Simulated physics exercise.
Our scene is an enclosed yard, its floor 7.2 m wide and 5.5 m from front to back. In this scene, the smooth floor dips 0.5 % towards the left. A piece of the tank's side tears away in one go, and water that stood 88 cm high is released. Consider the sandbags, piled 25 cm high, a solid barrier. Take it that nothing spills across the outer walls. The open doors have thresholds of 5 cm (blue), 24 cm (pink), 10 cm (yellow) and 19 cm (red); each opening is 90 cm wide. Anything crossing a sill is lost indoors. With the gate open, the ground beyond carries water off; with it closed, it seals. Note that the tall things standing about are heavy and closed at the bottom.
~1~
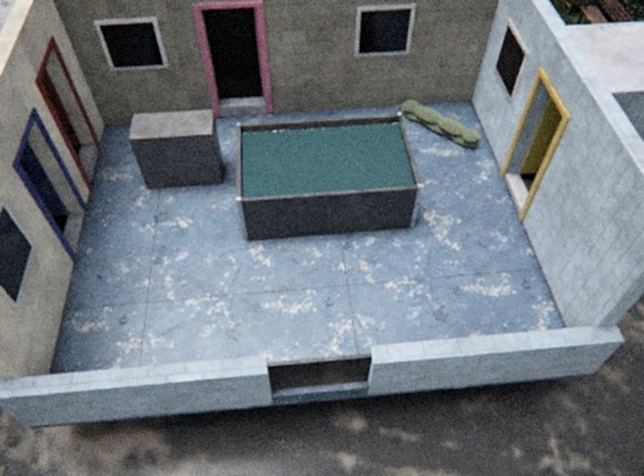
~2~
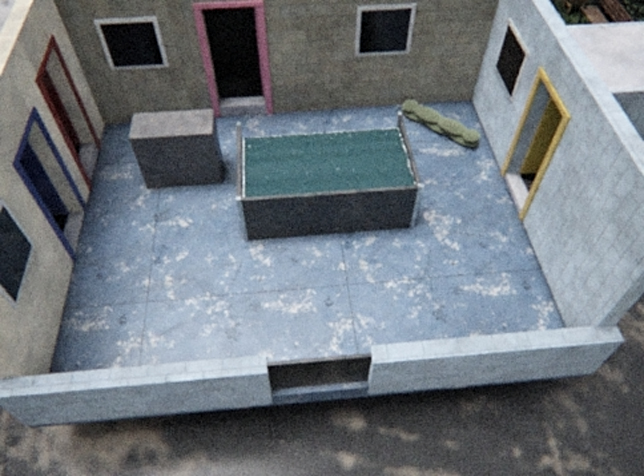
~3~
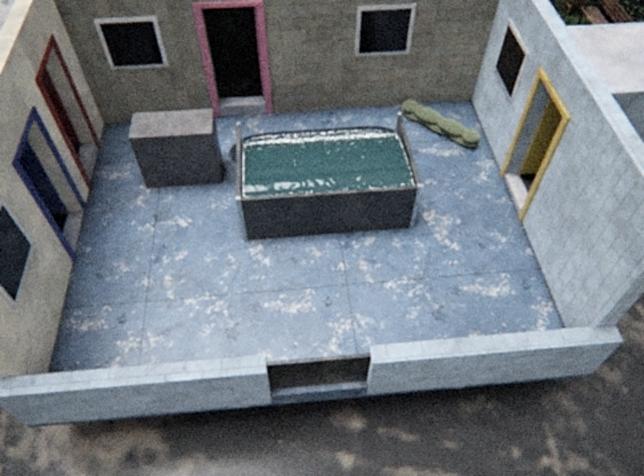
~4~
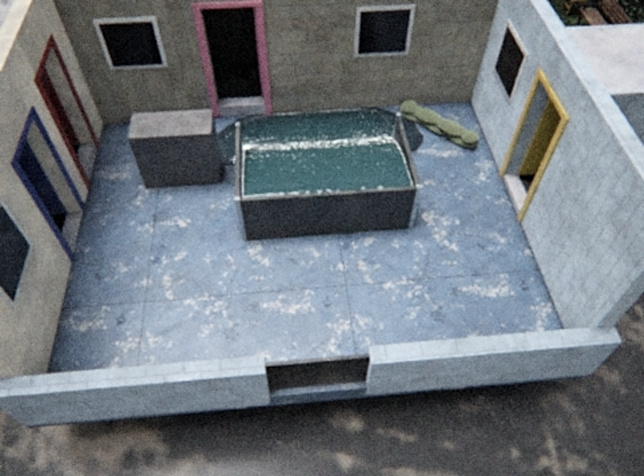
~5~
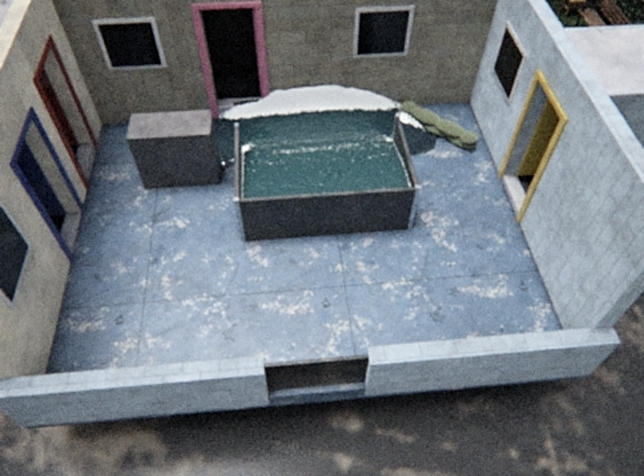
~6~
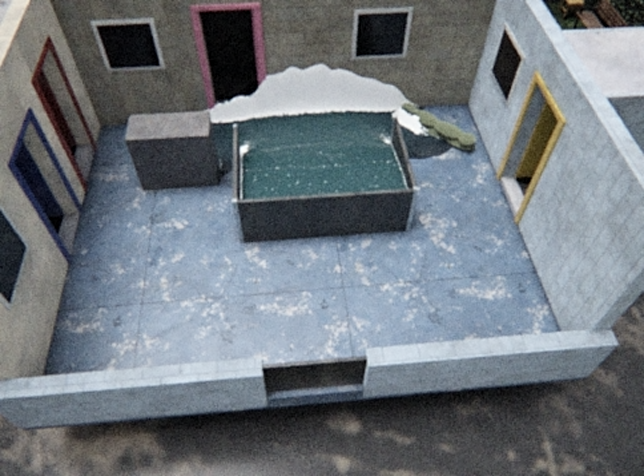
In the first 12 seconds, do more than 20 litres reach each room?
At the blue door, more than that; at the pink door, more than that; at the yellow door, more than that; at the red door, more than that.
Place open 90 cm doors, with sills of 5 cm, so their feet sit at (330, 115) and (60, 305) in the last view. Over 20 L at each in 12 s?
Well, the first is beyond the mark and the second is beyond the mark.
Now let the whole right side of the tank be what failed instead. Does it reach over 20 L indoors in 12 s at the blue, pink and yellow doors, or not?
So blue tops it, pink stays lower, yellow tops it.
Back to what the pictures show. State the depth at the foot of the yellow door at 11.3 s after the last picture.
I'd put it at around 5.0 cm deep.
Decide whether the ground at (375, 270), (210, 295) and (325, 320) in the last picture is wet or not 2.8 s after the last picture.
The first point is not yet hit, the second is not yet hit and the third is not yet hit.
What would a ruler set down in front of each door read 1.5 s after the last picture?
Blue 2 cm, pink 32 cm, yellow 17 cm, red 34 cm.
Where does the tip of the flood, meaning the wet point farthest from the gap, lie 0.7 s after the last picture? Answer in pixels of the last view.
Near (100, 128).
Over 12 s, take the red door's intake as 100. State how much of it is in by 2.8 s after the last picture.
That works out near 80%.
Then, 0.7 s after the last picture water covers 25 % of the floor and is deepest (60 cm) near (315, 116); blue door not reached, pink door 46 cm at the sill, 69 L in, yellow door not reached, red door not reached.
Then, 1.5 s after the last picture water covers 40 % of the floor and is deepest (46 cm) near (100, 128); blue door not reached, pink door 32 cm at the sill, 135 L in, yellow door 17 cm at the sill, 0 L in, red door 34 cm at the sill, 5 L in.
Then, 2.8 s after the last picture water covers 70 % of the floor and is deepest (33 cm) near (97, 141); blue door 7 cm at the sill, 2 L in, pink door 17 cm at the sill, 146 L in, yellow door 15 cm at the sill, 35 L in, red door 30 cm at the sill, 107 L in.
Then, 6.3 s after the last picture water covers 95 % of the floor and is deepest (18 cm) near (126, 146); blue door 6 cm at the sill, 13 L in, pink door 13 cm at the sill, 147 L in, yellow door 6 cm at the sill, 44 L in, red door 15 cm at the sill, 132 L in.
Then, 11.3 s after the last picture water covers 100 % of the floor and is deepest (14 cm) near (266, 252); blue door 13 cm at the sill, 85 L in, pink door 10 cm at the sill, 147 L in, yellow door 5 cm at the sill, 44 L in, red door 13 cm at the sill, 132 L in.
